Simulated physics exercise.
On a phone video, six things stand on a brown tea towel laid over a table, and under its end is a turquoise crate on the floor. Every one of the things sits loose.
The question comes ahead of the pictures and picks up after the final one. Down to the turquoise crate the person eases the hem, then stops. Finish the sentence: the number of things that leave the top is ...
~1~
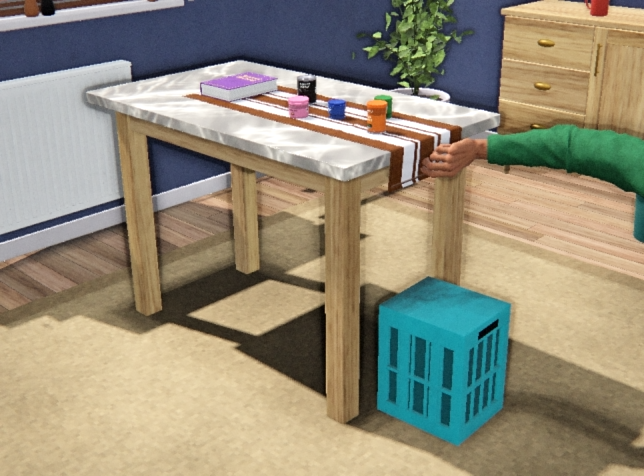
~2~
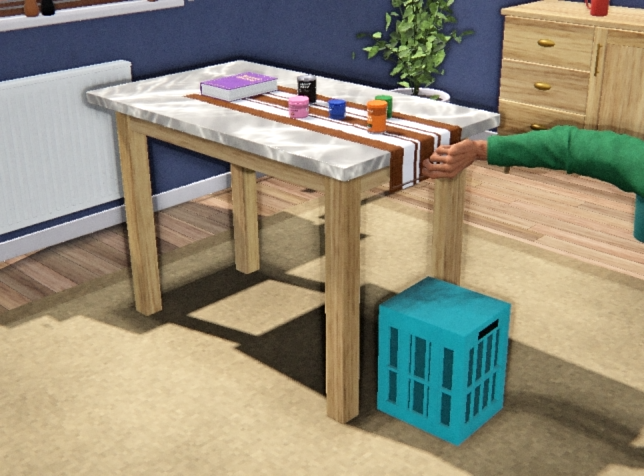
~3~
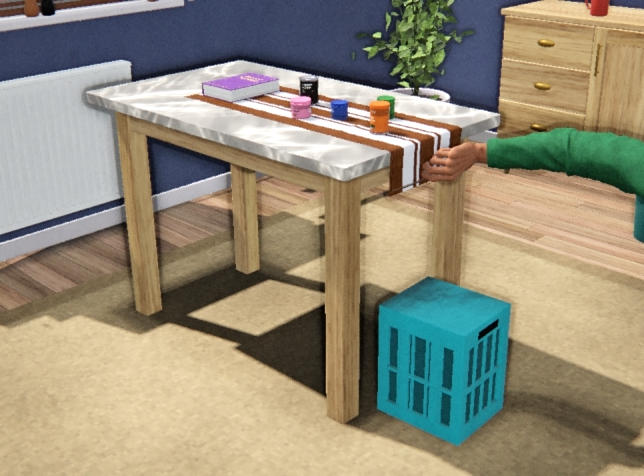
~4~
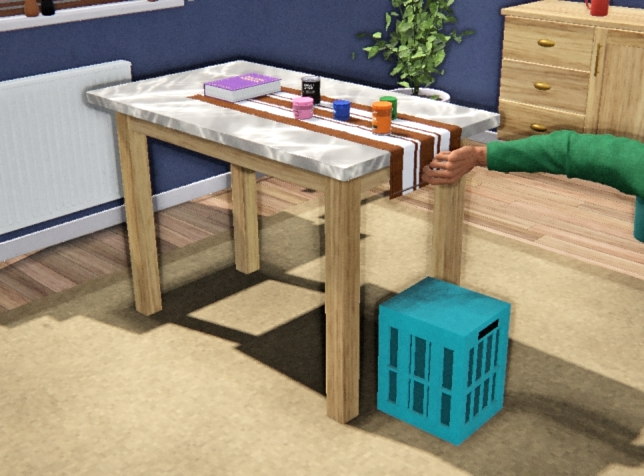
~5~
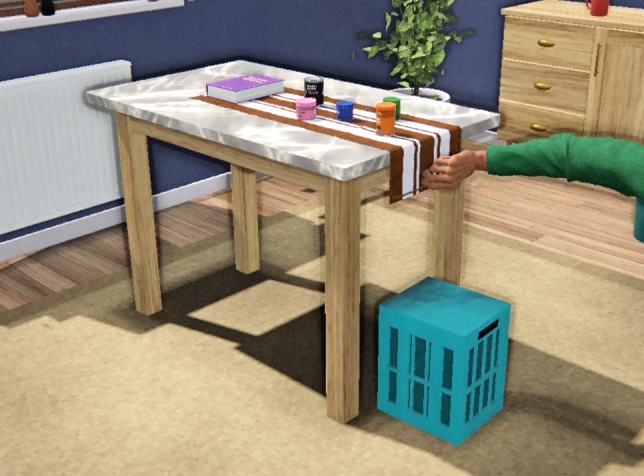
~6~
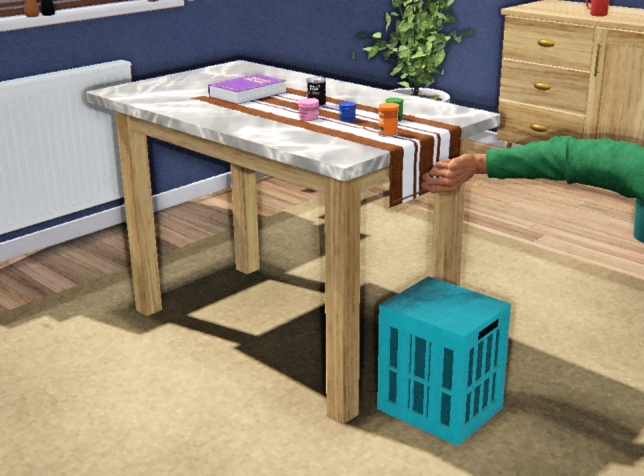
It is three.
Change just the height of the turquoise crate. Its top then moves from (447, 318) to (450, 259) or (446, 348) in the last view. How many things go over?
The count: 1 and 4.
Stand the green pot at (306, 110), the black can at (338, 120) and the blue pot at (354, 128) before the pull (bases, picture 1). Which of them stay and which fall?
In the end the green pot is still on top, the black can is no longer on top, and the blue pot is no longer on top.
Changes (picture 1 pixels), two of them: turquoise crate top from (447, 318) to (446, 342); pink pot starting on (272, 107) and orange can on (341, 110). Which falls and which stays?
Pink pot stays, orange can is gone.
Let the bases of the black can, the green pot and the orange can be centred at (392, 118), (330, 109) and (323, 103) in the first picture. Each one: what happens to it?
The black can drops off, the green pot holds on, the orange can survives.
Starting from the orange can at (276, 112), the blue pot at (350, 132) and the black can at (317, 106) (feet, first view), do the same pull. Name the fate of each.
Orange can: Safe. Blue pot: Lost. Black can: Safe.
Soon after, hem near (425, 247); orange can gone.
After that, hem near (425, 277); orange can and green pot gone.
In the end, hem on the crate; orange can, green pot and blue pot gone. The table loses three.
